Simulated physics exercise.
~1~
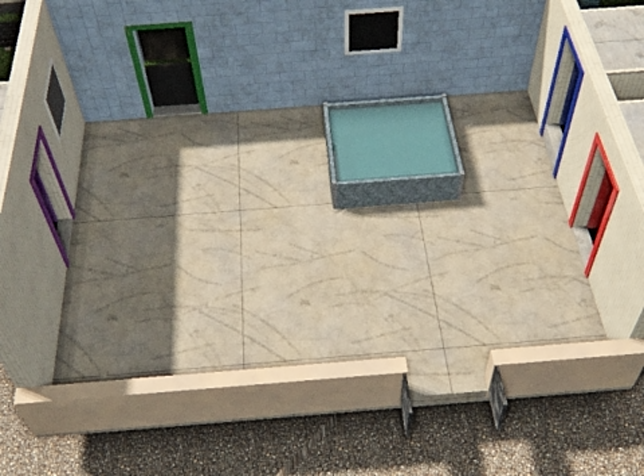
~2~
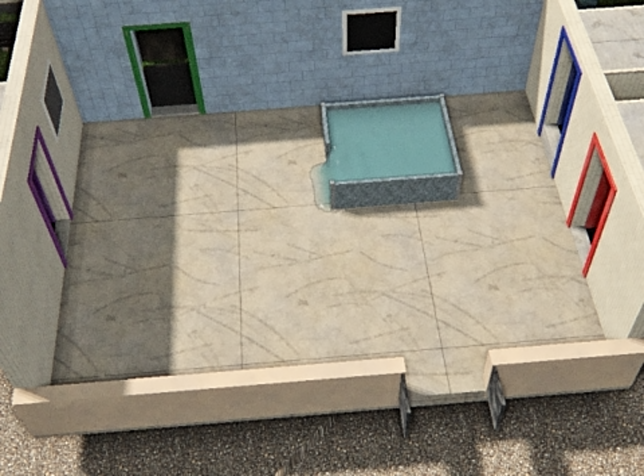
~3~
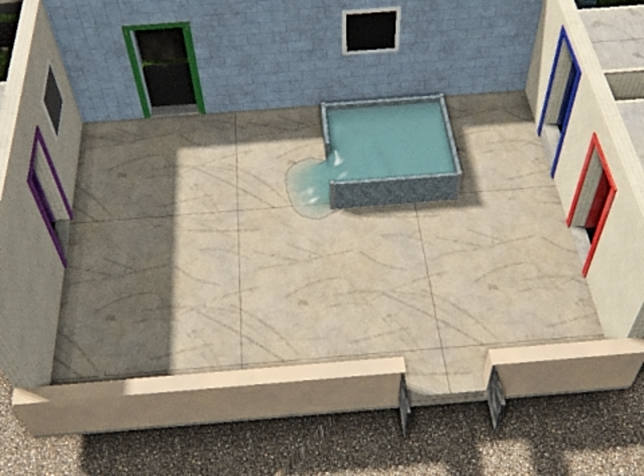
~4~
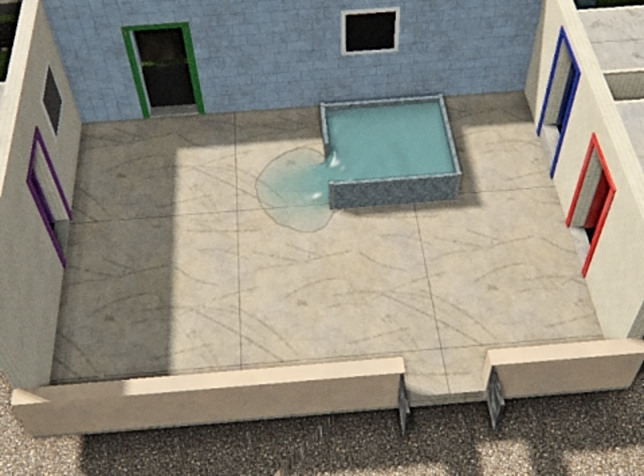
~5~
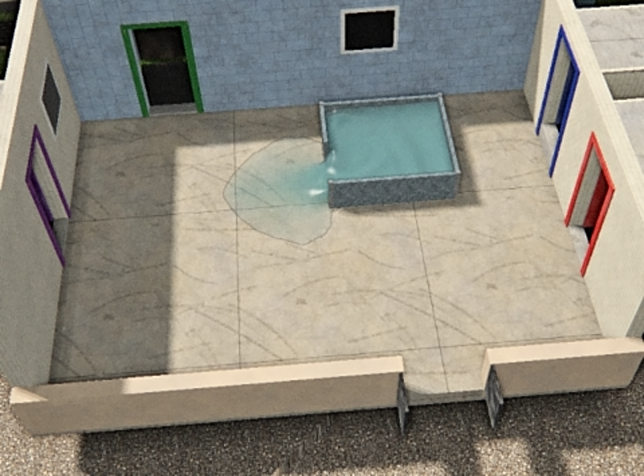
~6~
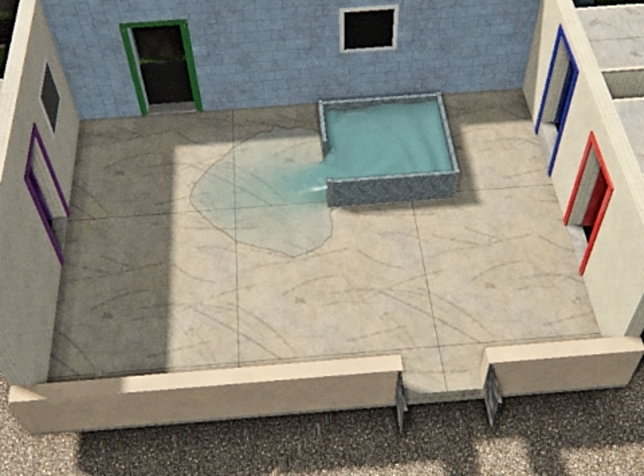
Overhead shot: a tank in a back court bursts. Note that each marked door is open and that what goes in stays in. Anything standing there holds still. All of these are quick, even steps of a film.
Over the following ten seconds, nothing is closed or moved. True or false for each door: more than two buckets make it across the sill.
Green door: True; blue door: False; red door: False; purple door: True.
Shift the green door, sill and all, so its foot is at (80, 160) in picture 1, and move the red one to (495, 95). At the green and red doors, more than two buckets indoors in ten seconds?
Looking at both, the green one gets flooded and the red one stays unflooded.
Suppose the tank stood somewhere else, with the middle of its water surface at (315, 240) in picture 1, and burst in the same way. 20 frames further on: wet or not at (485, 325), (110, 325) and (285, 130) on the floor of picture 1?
In the order asked: Not reached, reached by the flood, not reached.
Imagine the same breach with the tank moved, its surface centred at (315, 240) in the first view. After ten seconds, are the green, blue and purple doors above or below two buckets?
My answer is that the green door ends up above, the blue door ends up beneath and the purple door ends up above.
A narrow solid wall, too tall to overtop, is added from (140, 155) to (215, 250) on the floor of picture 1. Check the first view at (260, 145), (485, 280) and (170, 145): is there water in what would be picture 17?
Results in sequence: Swamped / bone-dry / swamped.
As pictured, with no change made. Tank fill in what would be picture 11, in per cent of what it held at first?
Estimate: Close to 74 %.
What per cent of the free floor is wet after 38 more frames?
Some 45 per cent.
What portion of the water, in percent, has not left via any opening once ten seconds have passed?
I make it around 88 per cent.
A moment on, water covers 25 % of the floor; the green door not reached, the blue door not reached, the red door not reached, the purple door not reached.
Next, water covers 40 % of the floor; the green door wet at the sill, nothing in, the blue door not reached, the red door not reached, the purple door under two buckets in.
Then, water covers 45 % of the floor; the green door under two buckets in, the blue door not reached, the red door not reached, the purple door over two buckets in.
Later, water covers 45 % of the floor; the green door over two buckets in, the blue door not reached, the red door not reached, the purple door far over two buckets in.
In the end, water covers 70 % of the floor; the green door over two buckets in, the blue door not reached, the red door not reached, the purple door far over two buckets in.
